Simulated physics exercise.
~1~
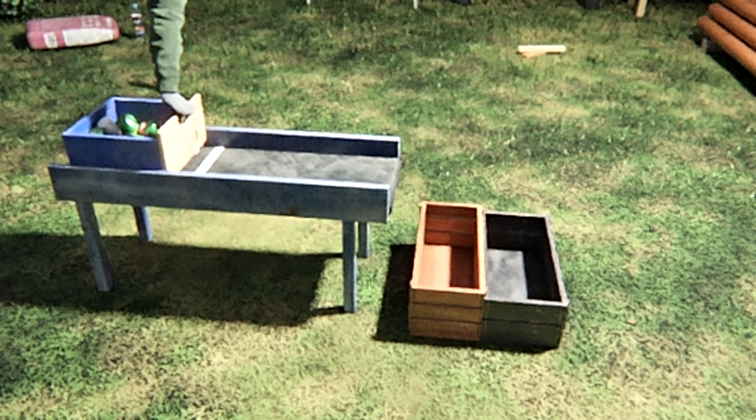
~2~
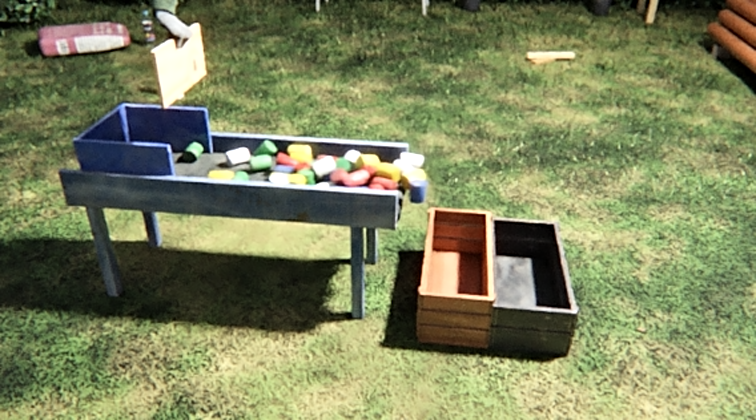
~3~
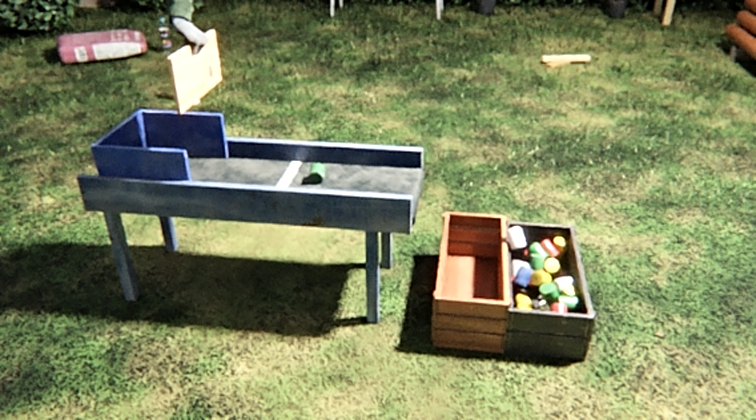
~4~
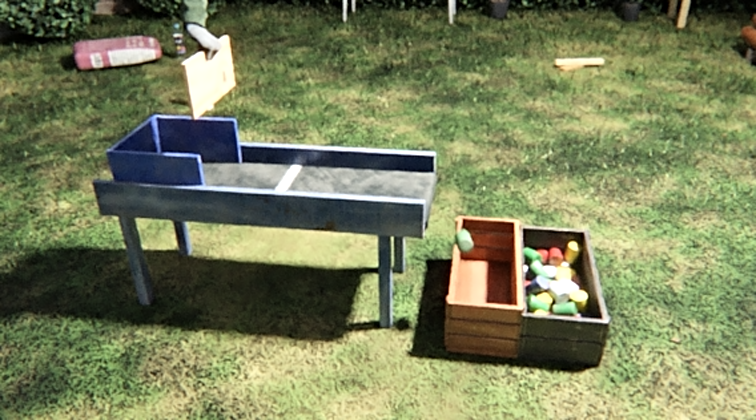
Colorful little jars spilled along a raised belt after a gloved hand lifted the gate of a blue pen, and they dropped off the right end, nearly all landing in the black bin while a last green one ended up in the wooden bin.
